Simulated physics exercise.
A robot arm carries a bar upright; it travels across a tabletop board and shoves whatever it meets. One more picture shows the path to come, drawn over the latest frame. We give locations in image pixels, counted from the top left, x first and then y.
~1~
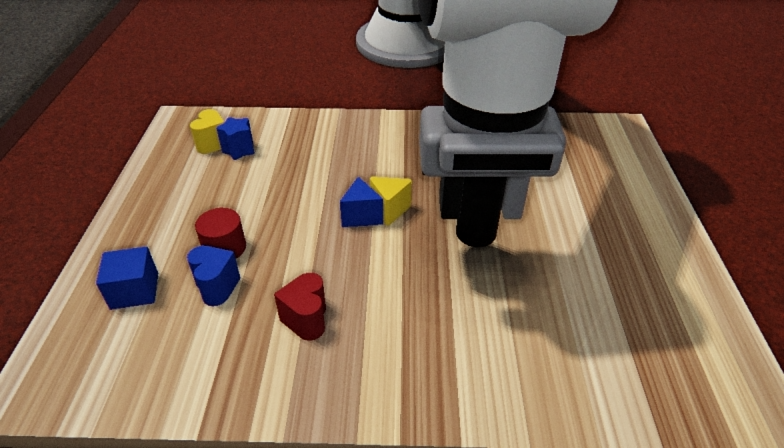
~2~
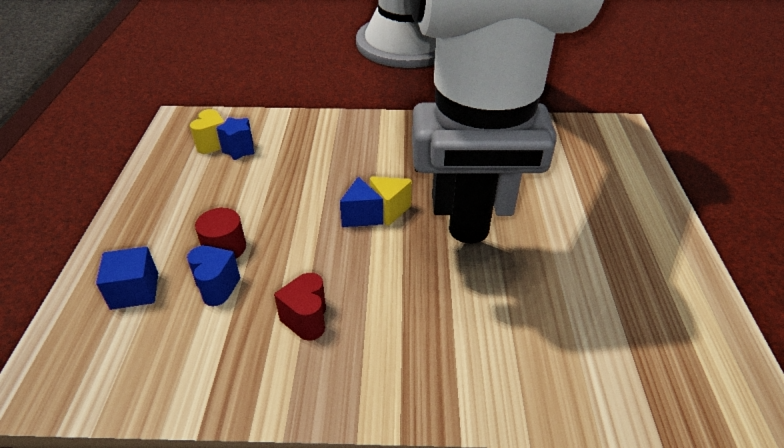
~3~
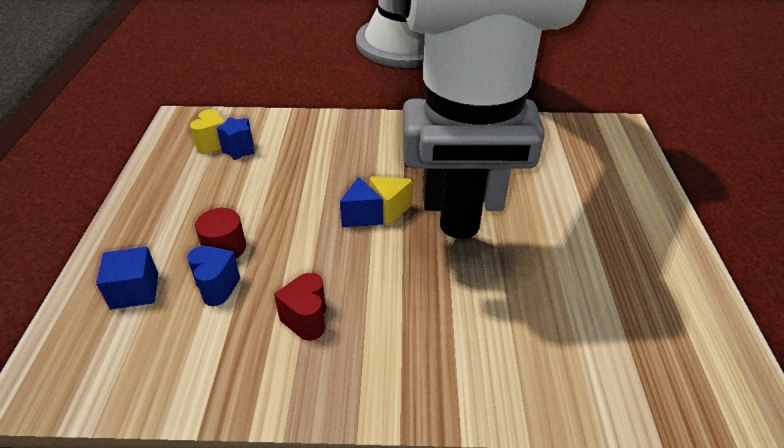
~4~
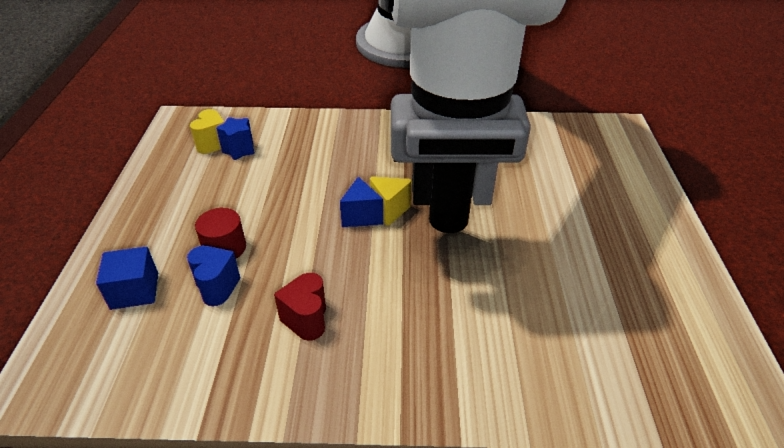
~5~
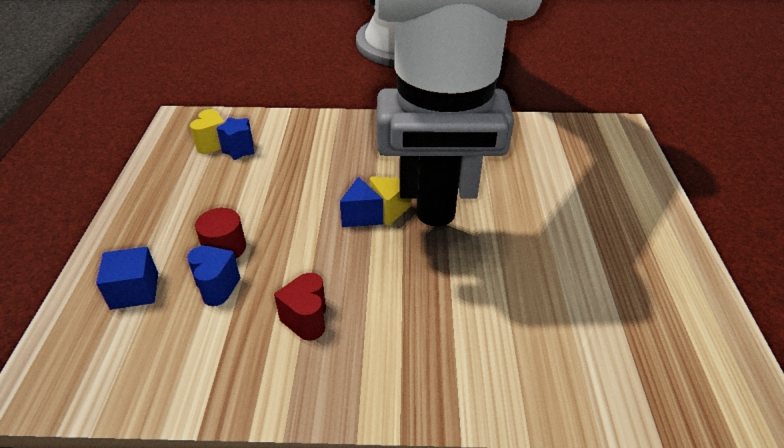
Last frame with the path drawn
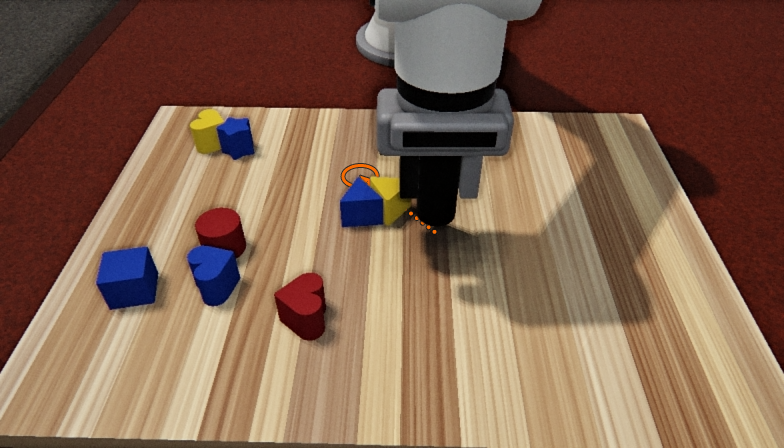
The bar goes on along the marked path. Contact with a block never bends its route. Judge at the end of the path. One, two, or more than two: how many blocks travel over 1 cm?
One block, no more.
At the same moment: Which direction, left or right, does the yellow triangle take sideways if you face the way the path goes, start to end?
The answer is left: Facing from the path's start to its end, that's where the yellow triangle shifts.
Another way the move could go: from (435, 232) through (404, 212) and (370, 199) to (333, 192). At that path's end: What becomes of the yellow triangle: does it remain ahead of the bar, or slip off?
I'd say the yellow triangle is still out in front of the bar at the end.
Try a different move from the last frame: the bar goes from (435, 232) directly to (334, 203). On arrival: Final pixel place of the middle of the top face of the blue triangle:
Its top face will be centred at roughly (309, 193).
The line goes from (435, 232) to (360, 176).
On the path given first. One third of the way, bar (408, 193); yellow triangle (378, 179), turned 20° anticlockwise.
Two thirds of the way, bar (383, 175); yellow triangle (352, 167), turned 45° anticlockwise.
At the end, bar (359, 158); blue triangle unmoved; yellow triangle (335, 162), turned 75° anticlockwise.
